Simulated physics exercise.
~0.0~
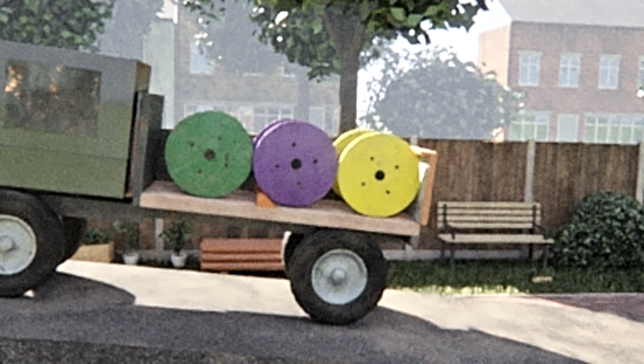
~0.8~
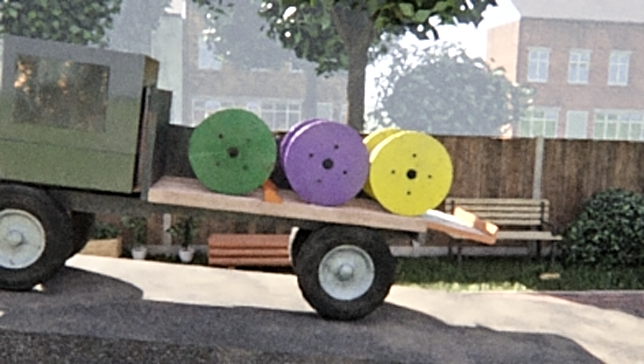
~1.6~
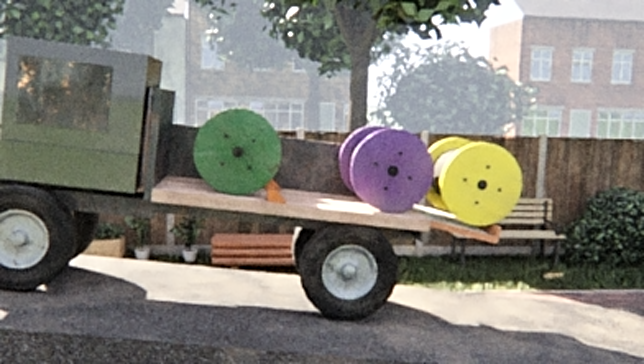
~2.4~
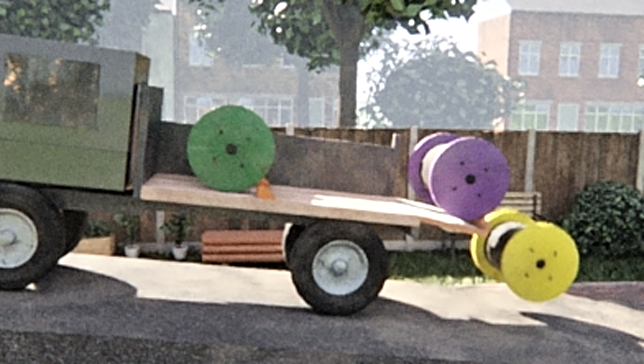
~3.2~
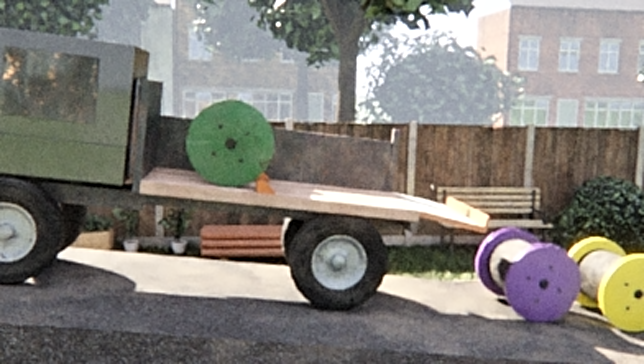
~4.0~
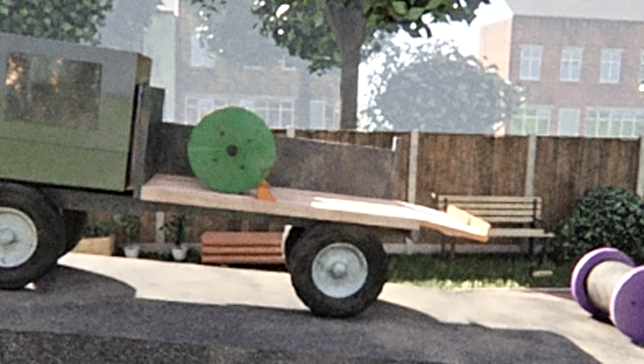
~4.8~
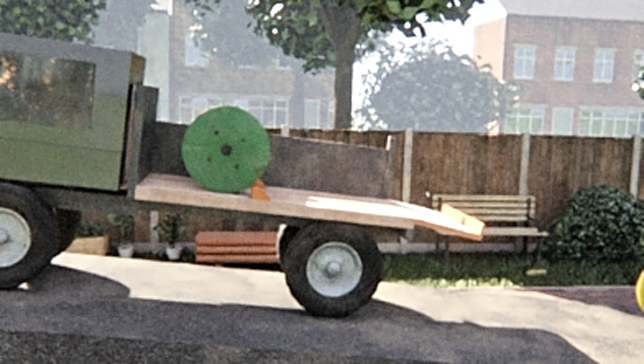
On a sunlit sloping road before a wooden fence, a bench and brick houses, a green pick-up stands seen from the side by a slightly swaying camera, its tail end low. Green, purple and yellow cable reels sit left to right on its flat bed. The tailgate swings down, and all three reels roll right. The green one stops against a small orange chock while the purple and yellow ones roll on. Yellow drops off the lowered gate first, then purple follows, and both roll away along the ground. Finally green remains on the bed, with yellow just visible at the right edge.
